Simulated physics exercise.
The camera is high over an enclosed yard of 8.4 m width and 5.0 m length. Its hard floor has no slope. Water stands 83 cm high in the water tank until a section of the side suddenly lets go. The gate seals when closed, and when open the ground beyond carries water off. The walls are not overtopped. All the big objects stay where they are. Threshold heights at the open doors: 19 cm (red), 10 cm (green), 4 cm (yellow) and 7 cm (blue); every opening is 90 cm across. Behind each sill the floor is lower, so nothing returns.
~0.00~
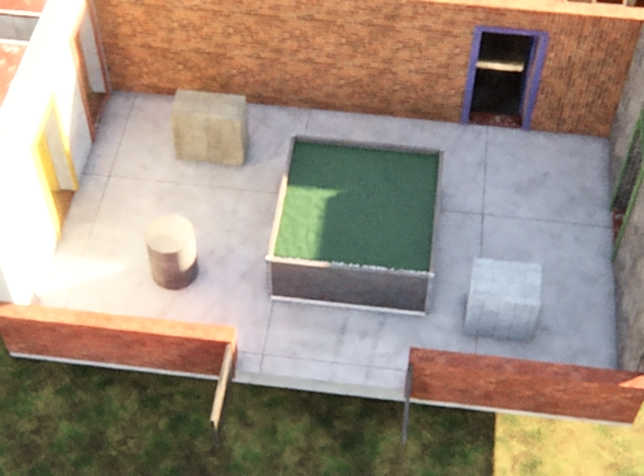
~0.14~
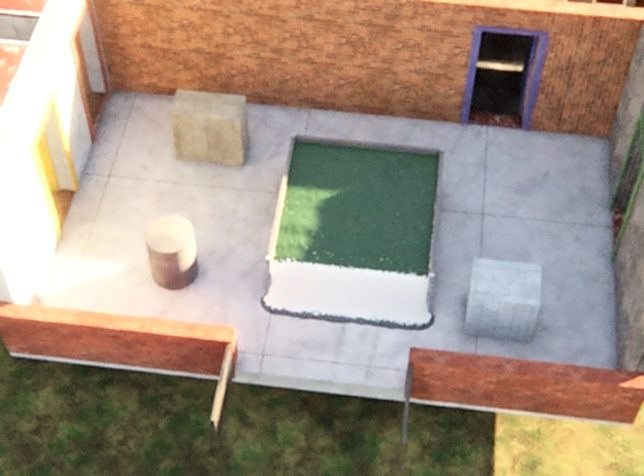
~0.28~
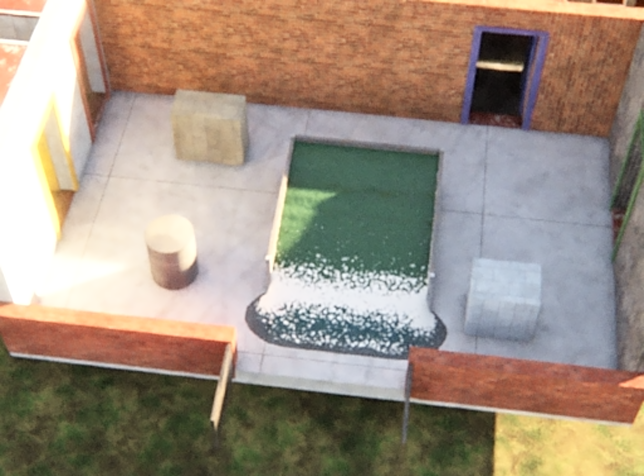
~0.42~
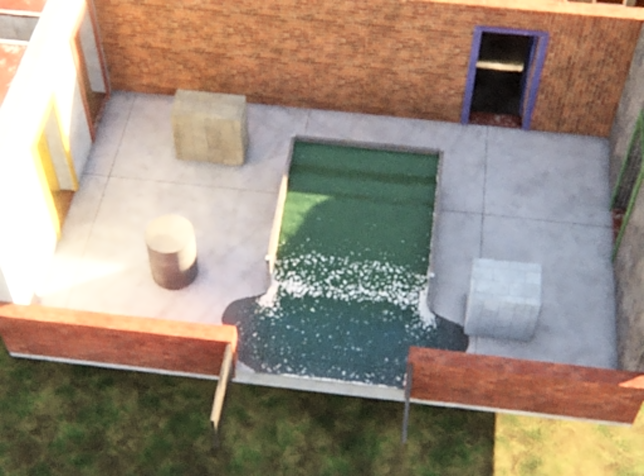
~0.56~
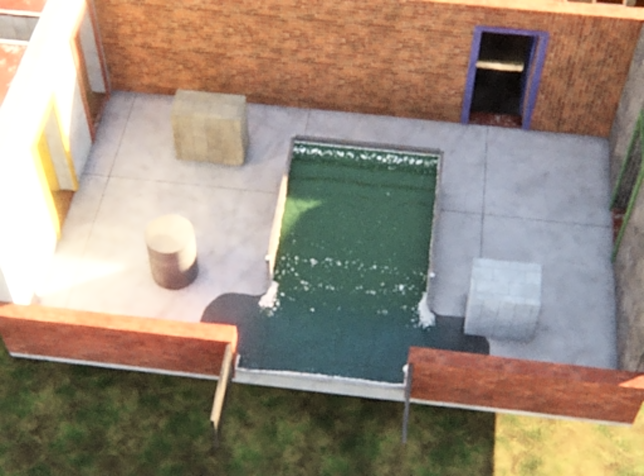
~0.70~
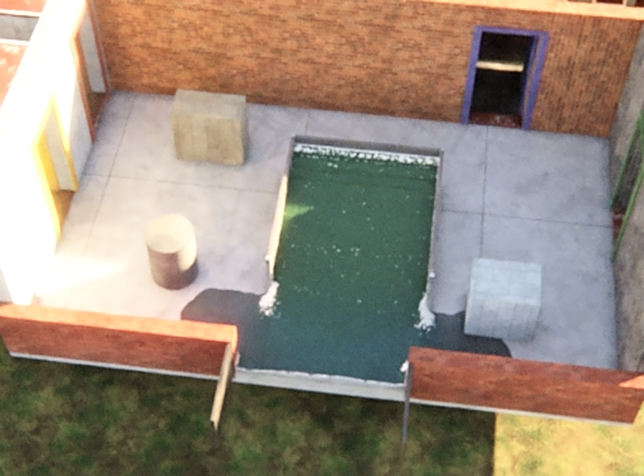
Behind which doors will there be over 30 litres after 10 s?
Door by door: At the red door it does not reach the limit; at the green door it does not reach the limit; at the yellow door it stays under the limit; at the blue door it stays under the limit.
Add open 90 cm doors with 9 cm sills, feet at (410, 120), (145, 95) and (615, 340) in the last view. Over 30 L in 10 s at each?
In turn: Below, under, over.
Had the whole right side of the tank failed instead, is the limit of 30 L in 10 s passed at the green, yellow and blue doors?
Then: Green past it, yellow over, blue past it.
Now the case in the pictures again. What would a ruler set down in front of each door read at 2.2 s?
In cm: Red 0, green 0, yellow 0, blue 0.
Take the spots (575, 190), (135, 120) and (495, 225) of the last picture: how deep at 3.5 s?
About 2, 0 and 0 cm.
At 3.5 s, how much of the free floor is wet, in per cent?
Near 40 per cent is wet.
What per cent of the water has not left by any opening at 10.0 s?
About 26 per cent.
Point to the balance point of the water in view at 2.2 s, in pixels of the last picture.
Around (358, 279).
After 1.4 s water covers 20 % of the floor and is deepest (43 cm) near (413, 375); red door not reached, green door not reached, yellow door not reached, blue door not reached.
After 2.2 s water covers 25 % of the floor and is deepest (34 cm) near (413, 375); red door not reached, green door not reached, yellow door not reached, blue door not reached.
After 3.5 s water covers 40 % of the floor and is deepest (20 cm) near (581, 394); red door not reached, green door 4 cm at the sill, 0 L in, yellow door 4 cm at the sill, 0 L in, blue door not reached.
After 6.0 s water covers 65 % of the floor and is deepest (9 cm) near (594, 396); red door 2 cm at the sill, 0 L in, green door 3 cm at the sill, 0 L in, yellow door 3 cm at the sill, 0 L in, blue door 7 cm at the sill, 0 L in.
After 10.0 s water covers 85 % of the floor and is deepest (6 cm) near (256, 157); red door 3 cm at the sill, 0 L in, green door 2 cm at the sill, 0 L in, yellow door 2 cm at the sill, 0 L in, blue door 4 cm at the sill, 0 L in.
